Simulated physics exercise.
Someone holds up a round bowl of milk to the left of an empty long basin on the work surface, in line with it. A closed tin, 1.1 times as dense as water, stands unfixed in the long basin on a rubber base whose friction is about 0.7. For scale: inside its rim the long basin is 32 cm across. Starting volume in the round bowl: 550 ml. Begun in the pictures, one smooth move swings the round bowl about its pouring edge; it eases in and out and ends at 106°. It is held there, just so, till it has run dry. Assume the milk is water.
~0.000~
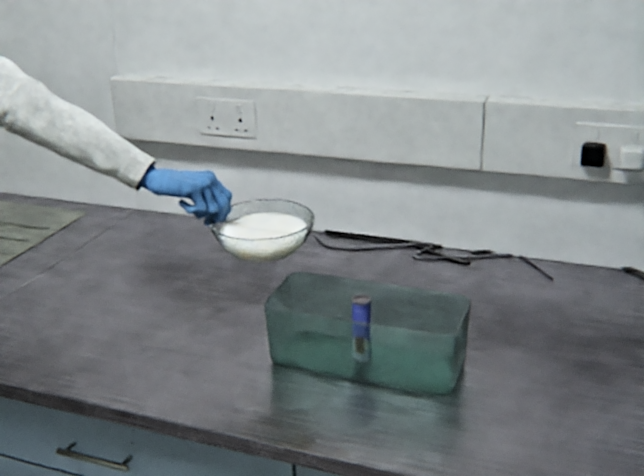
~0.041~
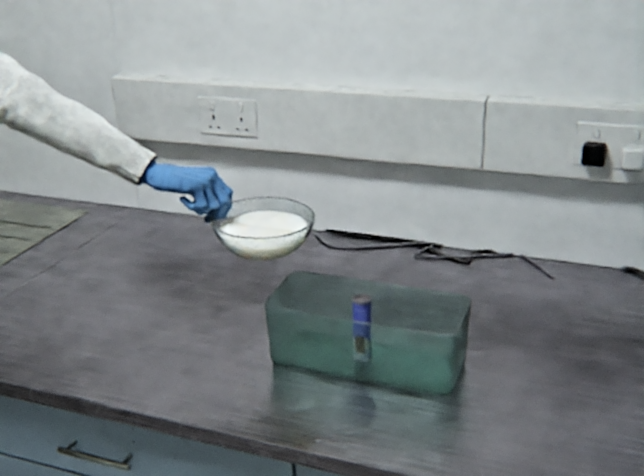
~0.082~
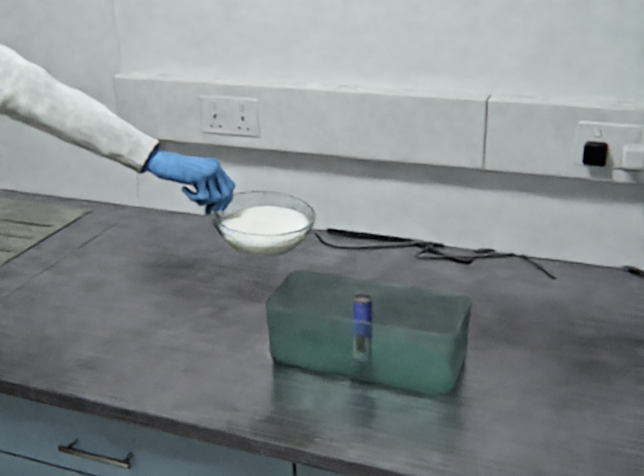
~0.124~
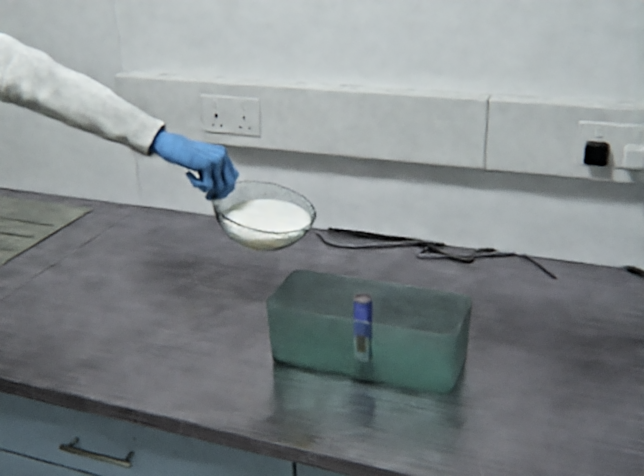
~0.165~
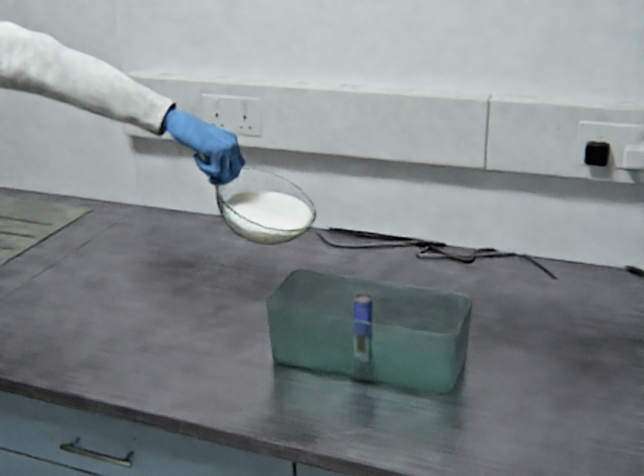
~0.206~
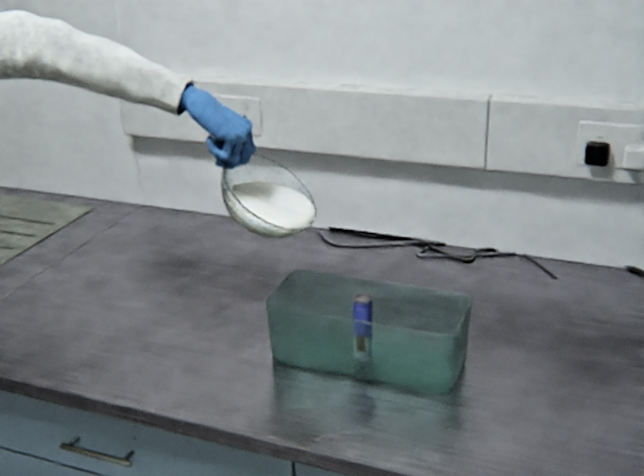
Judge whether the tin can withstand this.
It will weather it.
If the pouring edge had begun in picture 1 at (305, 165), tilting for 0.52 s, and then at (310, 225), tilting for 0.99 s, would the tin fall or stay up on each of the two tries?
The tin overturns the first time and stays vertical the second time.
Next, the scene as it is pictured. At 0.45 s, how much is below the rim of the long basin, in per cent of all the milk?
Roughly 10 percent of it.
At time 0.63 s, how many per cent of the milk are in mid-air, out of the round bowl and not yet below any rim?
Estimated airborne part: Roughly 3 per cent.
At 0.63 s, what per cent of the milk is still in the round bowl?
Close to 0 percent of the whole amount.
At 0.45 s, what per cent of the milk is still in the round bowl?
Roughly 10 percent.
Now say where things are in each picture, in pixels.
Tilt 0°; pouring edge (310, 226); surface from (224, 223) to (307, 234); the long basin's rim runs from (278, 289) to (464, 318); the tin's top is at (361, 302), in the first picture.
Tilt 2°; pouring edge (310, 225); surface from (224, 221) to (307, 232), in the second picture.
Tilt 6°; pouring edge (311, 224); surface from (226, 216) to (308, 229), in the third picture.
Tilt 14°; pouring edge (311, 224); surface from (227, 208) to (309, 224), in the fourth picture.
Tilt 24°; pouring edge (311, 224); surface from (229, 198) to (311, 219), in the fifth picture.
Tilt 36°; pouring edge (310, 224); surface from (232, 186) to (304, 212); 3 per cent is over the edge, in the sixth picture.
After 0.45 s the tilt is 101° and 10 per cent is still to pour; the tin stands where it began.
After 0.63 s the tilt is 106° and 0 per cent is still to pour; the tin stands where it began.
After 0.82 s the tilt is 106° and 0 per cent is still to pour; the tin stands where it began.
After 1.02 s the tilt is 106° and 0 per cent is still to pour; the tin stands where it began.
In the end the tin stands where it began.
